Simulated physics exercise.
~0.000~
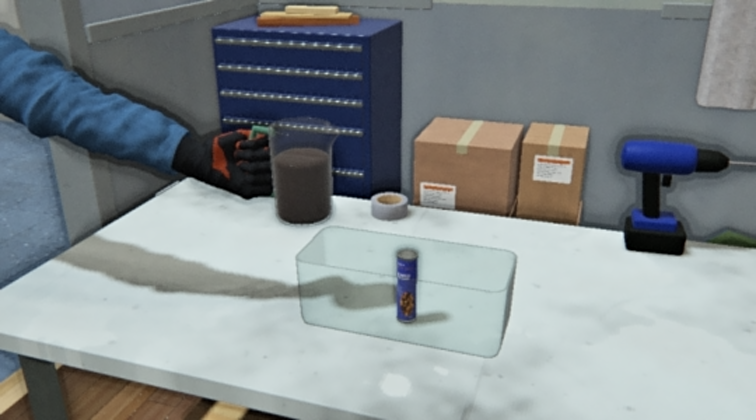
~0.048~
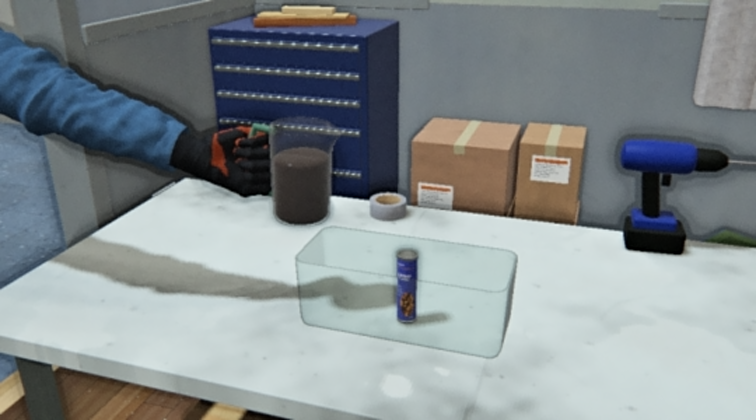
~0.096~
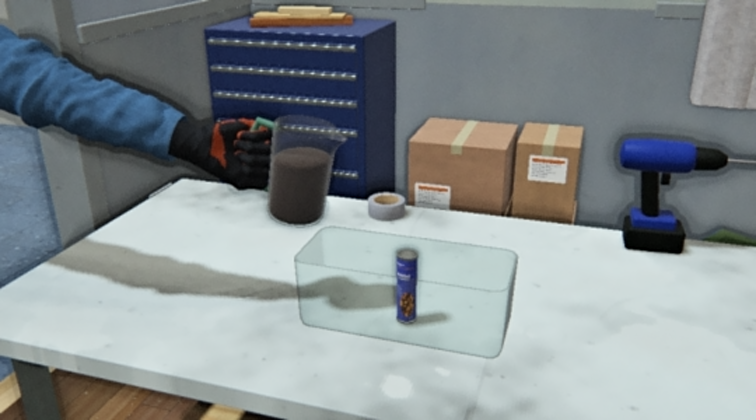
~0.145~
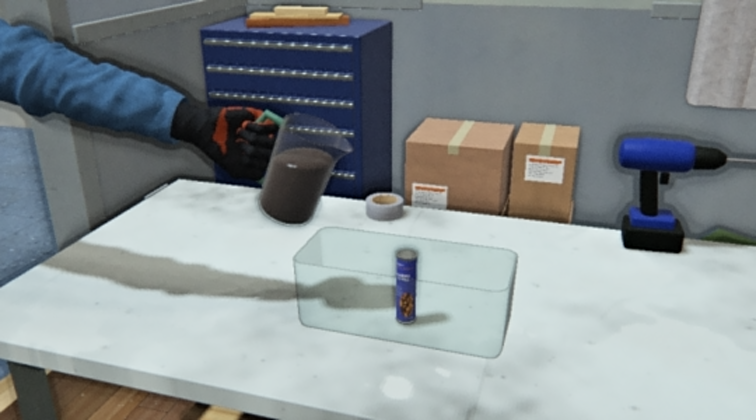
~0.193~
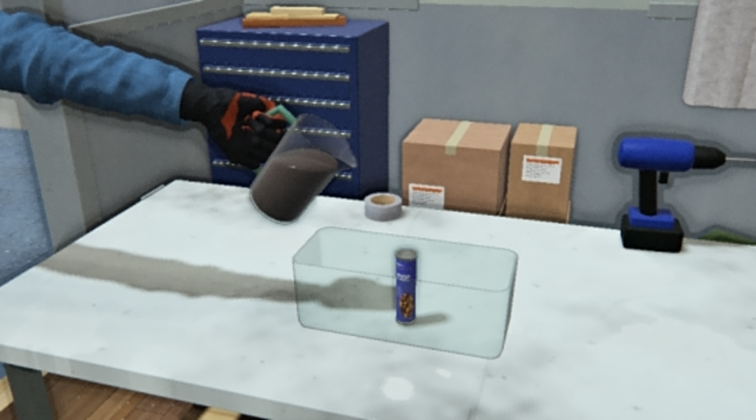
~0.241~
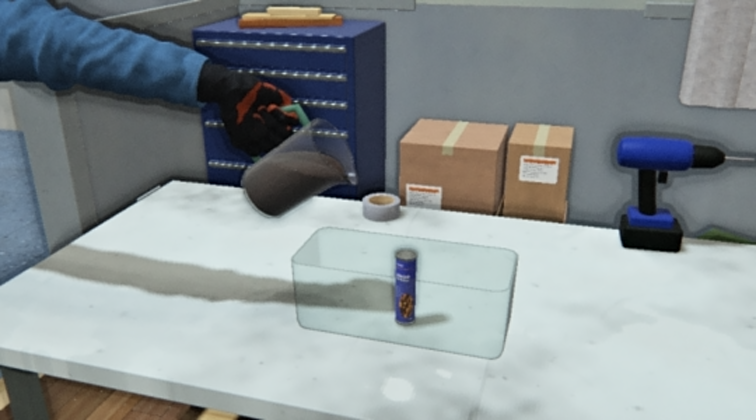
A gloved hand lifts and tilts a pitcher of dark liquid rightward above a table.
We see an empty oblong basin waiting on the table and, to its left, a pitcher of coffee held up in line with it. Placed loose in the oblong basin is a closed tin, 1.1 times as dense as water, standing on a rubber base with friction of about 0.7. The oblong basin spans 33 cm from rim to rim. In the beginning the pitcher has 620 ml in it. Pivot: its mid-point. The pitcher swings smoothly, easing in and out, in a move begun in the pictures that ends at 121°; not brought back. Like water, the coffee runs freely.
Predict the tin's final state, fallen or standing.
I predict it is standing.
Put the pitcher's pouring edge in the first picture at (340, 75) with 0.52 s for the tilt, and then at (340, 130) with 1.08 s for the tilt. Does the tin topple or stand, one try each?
First it tips over; then it stays on its base.
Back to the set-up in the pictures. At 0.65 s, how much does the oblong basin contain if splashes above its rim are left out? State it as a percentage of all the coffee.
80 per cent, give or take a little.
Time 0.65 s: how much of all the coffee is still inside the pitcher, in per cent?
Share remaining: Approx. 10 %.
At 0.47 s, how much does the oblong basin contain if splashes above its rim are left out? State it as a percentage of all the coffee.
About 26%.
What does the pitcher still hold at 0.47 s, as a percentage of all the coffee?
Still held: Roughly 56 % of the total.
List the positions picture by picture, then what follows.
The first frame shows tilt 0°; pouring edge (340, 131); surface from (278, 153) to (329, 158); the oblong basin's rim runs from (310, 243) to (512, 273); the tin's top is at (407, 257).
The second frame shows tilt 3°; pouring edge (342, 133); surface from (277, 153) to (329, 159).
The third frame shows tilt 10°; pouring edge (346, 139); surface from (278, 153) to (330, 160).
The fourth frame shows tilt 22°; pouring edge (353, 150); surface from (274, 162) to (332, 161).
The fifth frame shows tilt 37°; pouring edge (357, 166); surface from (265, 168) to (337, 164).
The sixth frame shows tilt 54°; pouring edge (358, 184); surface from (252, 166) to (344, 172).
By 0.47 s the tilt is 119° and 56 per cent is still to pour; the tin stands where it began.
By 0.65 s the tilt is 121° and 9 per cent is still to pour; the tin stands where it began.
By 0.82 s the tilt is 121° and 0 per cent is still to pour; the tin stands where it began.
By 1.02 s the tilt is 121° and 0 per cent is still to pour; the tin stands where it began.
At rest the tin stands where it began.
